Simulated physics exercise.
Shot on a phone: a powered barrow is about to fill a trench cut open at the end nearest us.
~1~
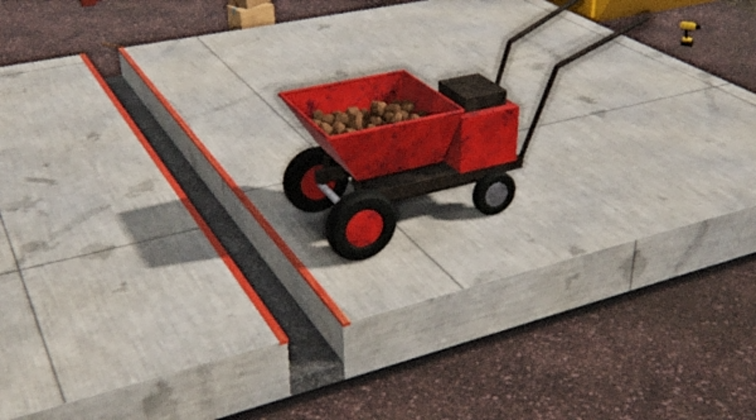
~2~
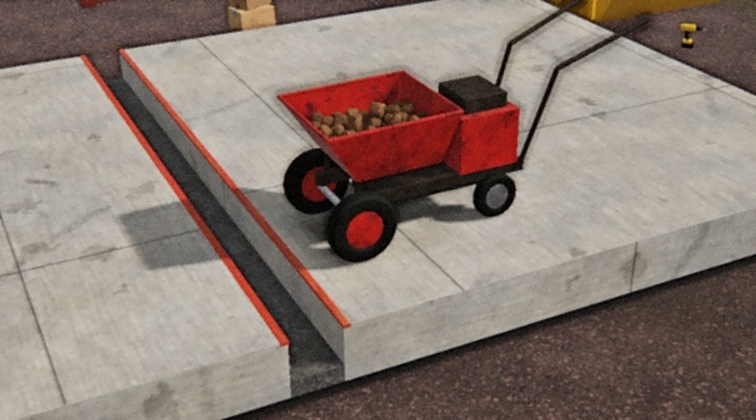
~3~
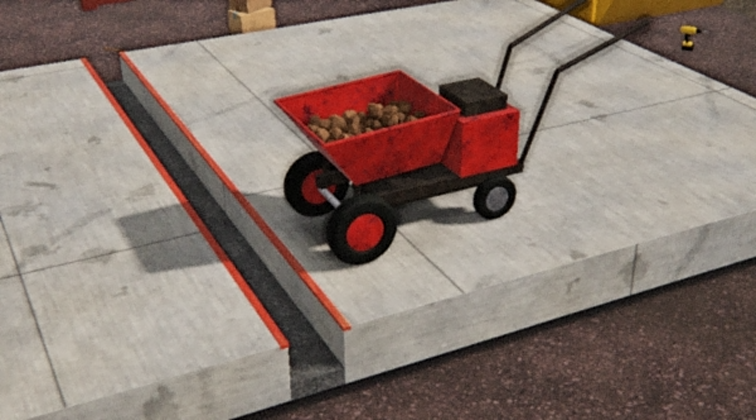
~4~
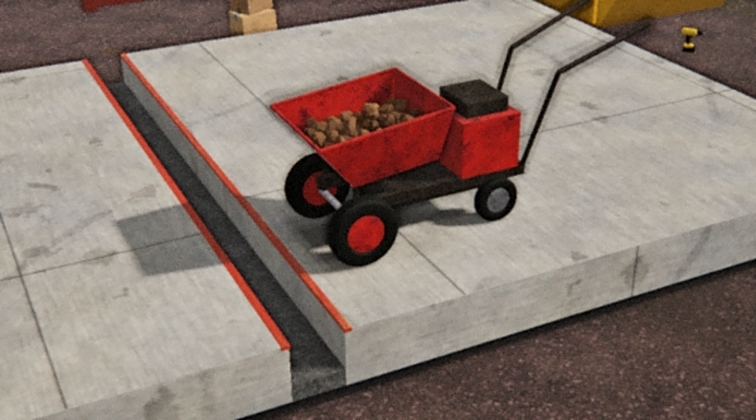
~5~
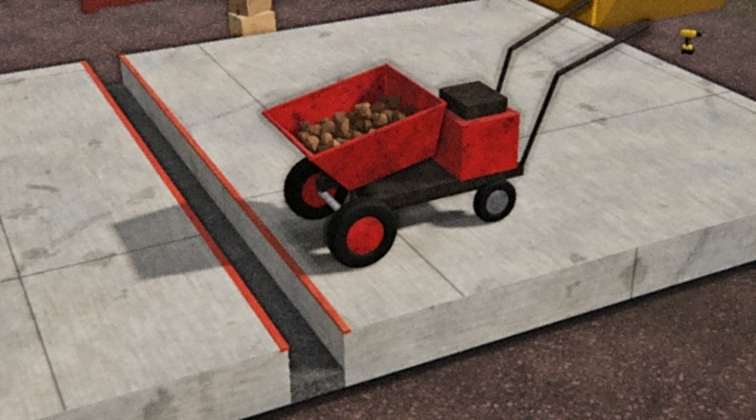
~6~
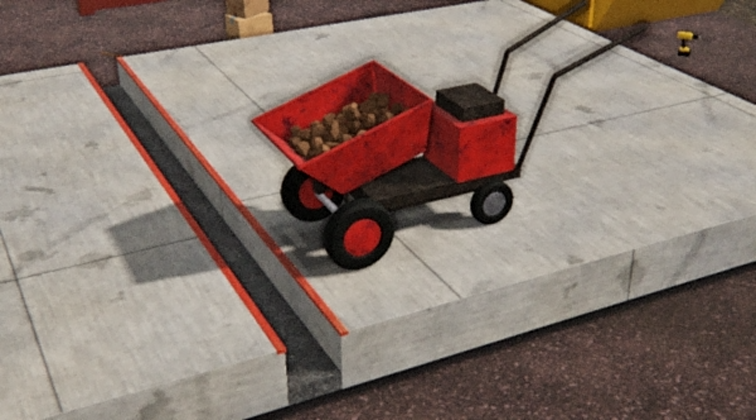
Red powered barrow standing beside a narrow trench in a concrete slab, its skip of brown clods gradually tilting forward to the left.
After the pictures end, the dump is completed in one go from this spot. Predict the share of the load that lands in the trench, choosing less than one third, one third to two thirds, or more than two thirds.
Most likely a small share below a third lands in the trench.
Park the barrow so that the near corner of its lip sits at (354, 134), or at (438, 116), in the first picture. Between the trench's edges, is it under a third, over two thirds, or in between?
Record - trial one: Beyond two thirds; trial two: Less than a third.
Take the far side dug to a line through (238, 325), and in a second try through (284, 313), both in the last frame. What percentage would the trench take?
70 %, 0 %.
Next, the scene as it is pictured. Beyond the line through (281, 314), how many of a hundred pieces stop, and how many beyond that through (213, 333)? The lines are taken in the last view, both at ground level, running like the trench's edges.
The first comes to 70 per cent, the second to 20 per cent.
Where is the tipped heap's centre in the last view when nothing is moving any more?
Near (205, 270).
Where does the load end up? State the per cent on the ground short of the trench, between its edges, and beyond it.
Roughly: Short 0, between 15, beyond 60 per cent.
Shortly afterwards, skip tipped steeply; the whole lot in the skip.
Next, skip tipped right over; all but a few in the skip; only a few beyond it.
Some moments later, skip tipped right over; near a third in the skip; a little in or heaped over the trench; near half beyond it.
In the end, skip tipped right over; near a quarter in the skip; a little in or heaped over the trench; near two thirds beyond it.
